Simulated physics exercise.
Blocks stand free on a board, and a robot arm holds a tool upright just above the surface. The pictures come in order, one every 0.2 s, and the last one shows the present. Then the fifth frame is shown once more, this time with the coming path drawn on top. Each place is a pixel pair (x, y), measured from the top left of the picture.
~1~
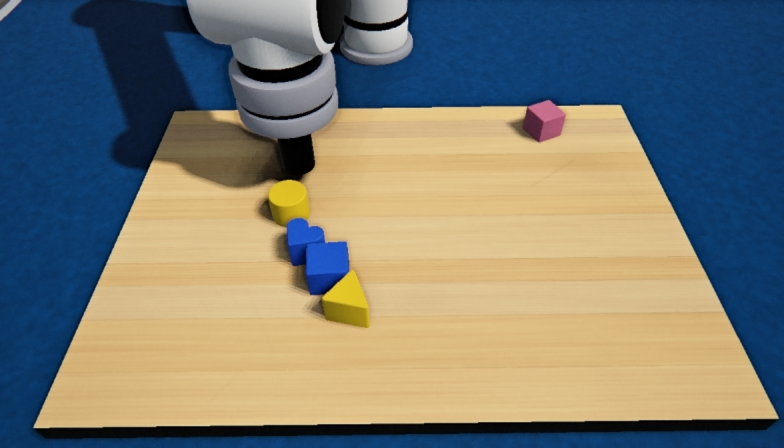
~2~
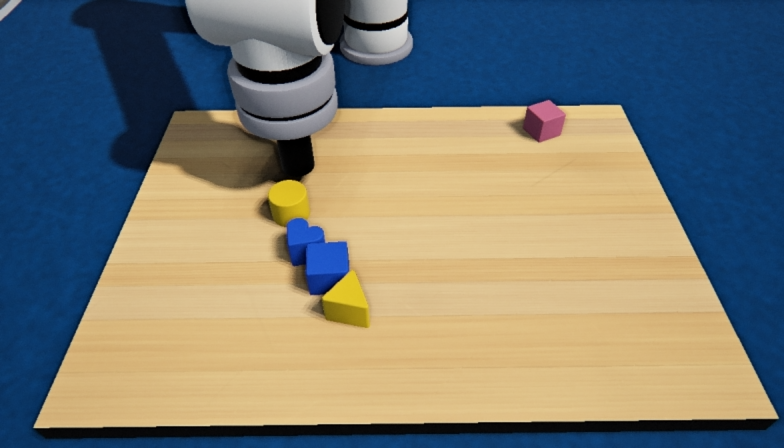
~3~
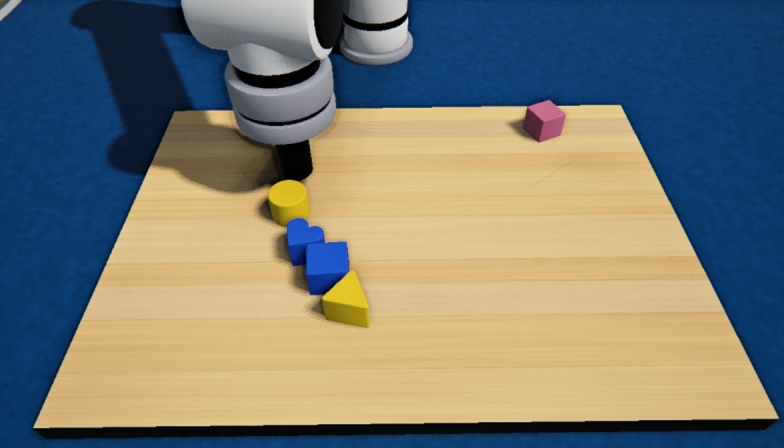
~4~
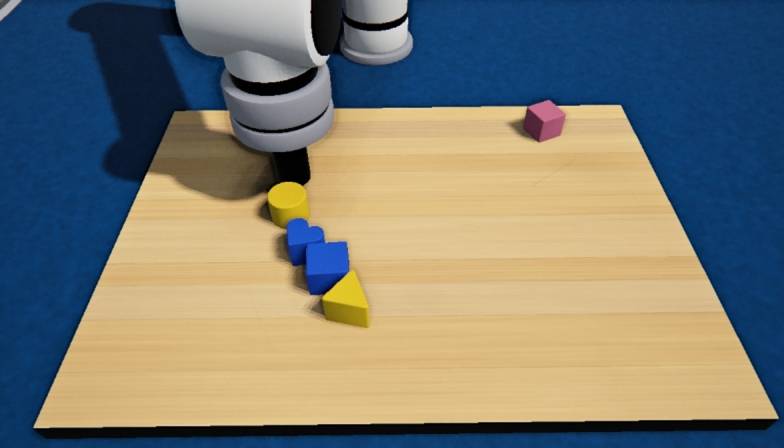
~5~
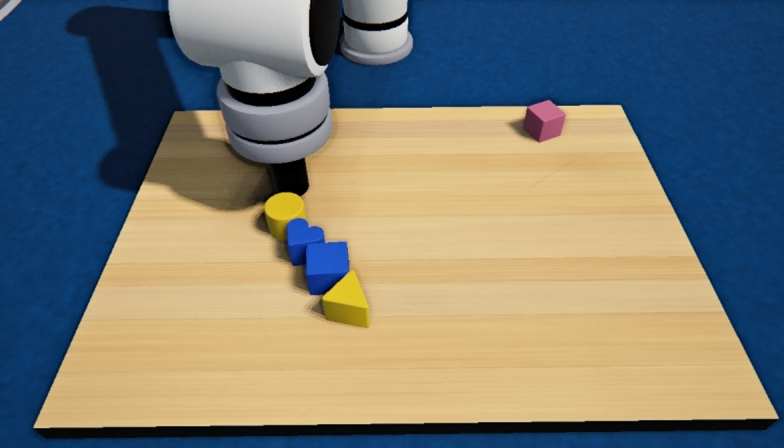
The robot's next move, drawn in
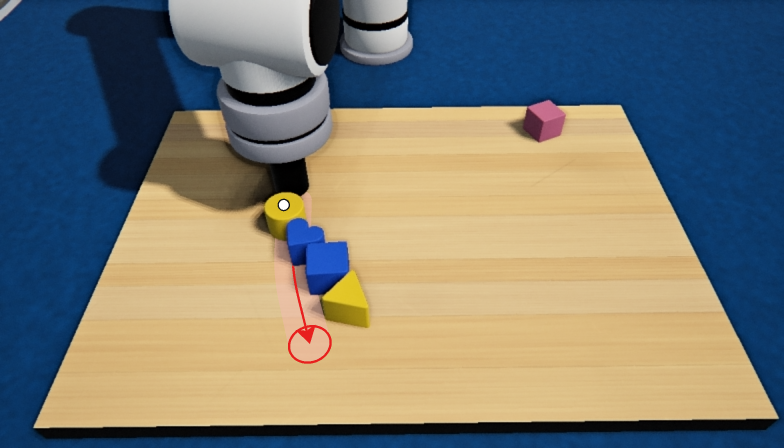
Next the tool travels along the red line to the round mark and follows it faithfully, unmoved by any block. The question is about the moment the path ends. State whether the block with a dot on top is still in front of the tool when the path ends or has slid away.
Expect to find it next to or behind the tool.
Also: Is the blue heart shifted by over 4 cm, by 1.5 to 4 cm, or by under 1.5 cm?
Distance: More than 4 cm.
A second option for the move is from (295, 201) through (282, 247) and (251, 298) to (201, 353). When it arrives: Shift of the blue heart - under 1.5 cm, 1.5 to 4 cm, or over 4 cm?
Over 4 cm.
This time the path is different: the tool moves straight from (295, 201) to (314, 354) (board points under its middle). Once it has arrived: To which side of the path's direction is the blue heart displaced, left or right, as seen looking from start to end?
It goes right.
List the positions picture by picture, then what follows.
The first picture shows tool's lower end at (299, 165); yellow circular block at (287, 192); blue heart at (302, 231); blue square piece at (327, 257); yellow three-sided block at (348, 291).
The second picture shows tool at (299, 166); blocks still.
The third picture shows tool at (297, 171); blocks still.
The fourth picture shows tool at (294, 177); yellow circular block at (286, 194).
The fifth picture shows tool at (292, 187); yellow circular block at (284, 205); blue heart at (302, 231); blue square piece at (327, 257); yellow three-sided block at (348, 291).
Drawn move, from (295, 201) over (293, 266) to (310, 344); the dot is on the yellow circular block.
On the path given first. One third of the way, tool at (290, 230); yellow circular block at (257, 244); blue heart at (288, 253), turned 100° anticlockwise; blue square piece at (330, 260).
Two thirds of the way, tool at (294, 277); yellow circular block at (247, 260); blue heart at (287, 305), turned 90° anticlockwise; blue square piece at (335, 264), turned 15° anticlockwise; yellow three-sided block at (352, 292), turned 20° clockwise.
At the end, tool at (307, 331); yellow circular block at (247, 260); blue heart at (276, 355), turned 25° anticlockwise; blue square piece at (335, 264), turned 15° anticlockwise; yellow three-sided block at (352, 292), turned 20° clockwise.
